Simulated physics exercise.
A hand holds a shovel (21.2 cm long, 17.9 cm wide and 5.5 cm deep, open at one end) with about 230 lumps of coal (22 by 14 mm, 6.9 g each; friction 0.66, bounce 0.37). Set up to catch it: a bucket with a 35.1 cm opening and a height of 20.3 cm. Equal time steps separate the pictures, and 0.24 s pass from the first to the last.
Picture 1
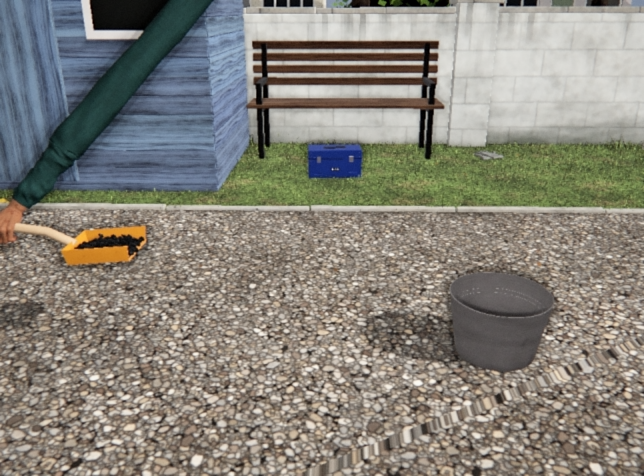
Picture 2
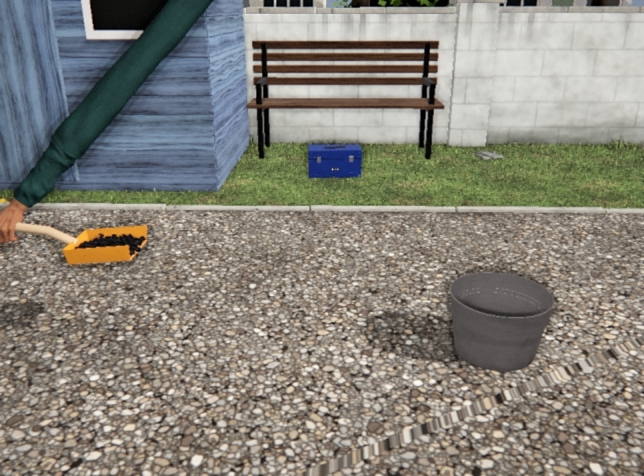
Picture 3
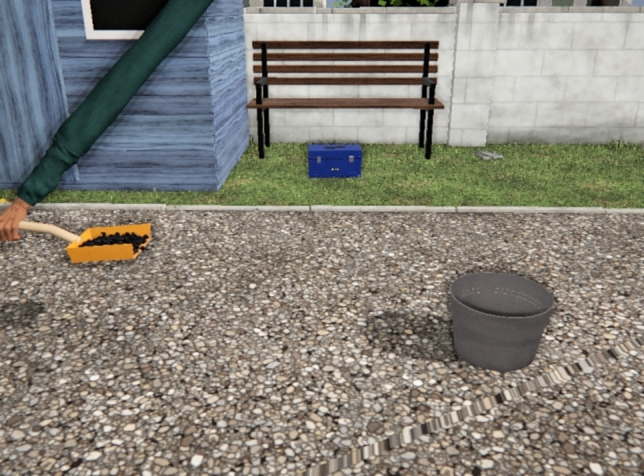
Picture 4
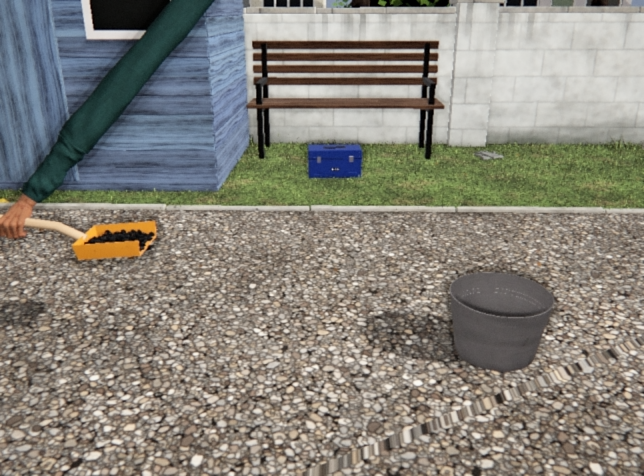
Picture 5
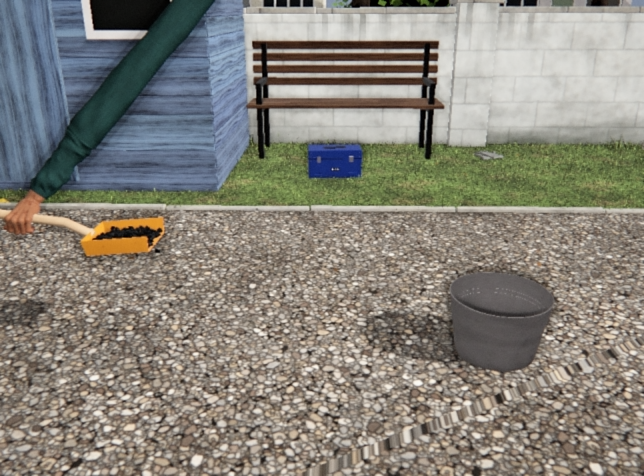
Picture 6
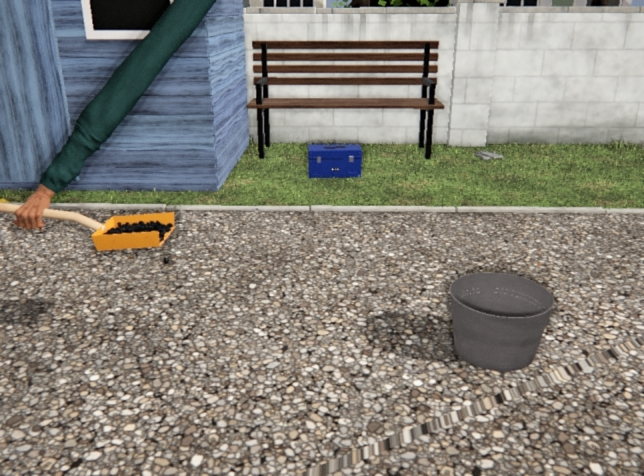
In the video, a hand in a green sleeve holds an orange shovel loaded with black lumps and moves it a short way right and slightly upward over pebbly ground, while a gray bucket stays still at right.
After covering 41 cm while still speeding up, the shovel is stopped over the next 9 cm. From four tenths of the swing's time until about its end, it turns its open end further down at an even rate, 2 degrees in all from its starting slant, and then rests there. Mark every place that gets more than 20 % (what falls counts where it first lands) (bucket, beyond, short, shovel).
Bucket under, beyond under, short over, shovel under.
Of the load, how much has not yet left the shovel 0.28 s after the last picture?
Around 75 percent.
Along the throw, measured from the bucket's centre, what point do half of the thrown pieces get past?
Around 30 centimetres short of the centre.
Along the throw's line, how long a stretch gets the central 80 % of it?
Around 25 centimetres.
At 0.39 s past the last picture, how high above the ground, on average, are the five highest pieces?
Height: Roughly 65 cm.
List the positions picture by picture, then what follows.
The first frame shows shovel at (94, 250); tilt 5 degrees; moved 0.0 cm; low side left; open edge at (140, 250); middle of the load at (105, 246); bucket at (501, 293).
The second frame shows shovel at (96, 249); tilt 5 degrees; moved 0.5 cm; low side left; open edge at (141, 250); middle of the load at (106, 245).
The third frame shows shovel at (99, 248); tilt 5 degrees; moved 2.0 cm; low side left; open edge at (144, 248); middle of the load at (109, 243).
The fourth frame shows shovel at (105, 245); tilt 5 degrees; moved 4.4 cm; low side left; open edge at (150, 245); middle of the load at (115, 240).
The fifth frame shows shovel at (114, 241); tilt 5 degrees; moved 7.8 cm; low side left; open edge at (158, 241); middle of the load at (123, 237).
The sixth frame shows shovel at (125, 235); tilt 5 degrees; moved 12.3 cm; low side left; open edge at (169, 236); middle of the load at (134, 231); bucket at (501, 293).
Then, 0.15 s after the last picture, tilt 4 degrees; shovel 100 %; middle of all pieces near (185, 209).
Then, 0.28 s after the last picture, tilt 2 degrees; shovel 75 %, in the air 25 %; middle of all pieces near (247, 187).
Then, 0.39 s after the last picture, tilt 2 degrees; shovel 5 %, in the air 95 %; middle of all pieces near (298, 195).
Then, 0.50 s after the last picture, tilt 2 degrees; in the air 100 %; middle of all pieces near (346, 232).
In the end, bucket 0 %, beyond 0 %, short 100 %, shovel 0 %.
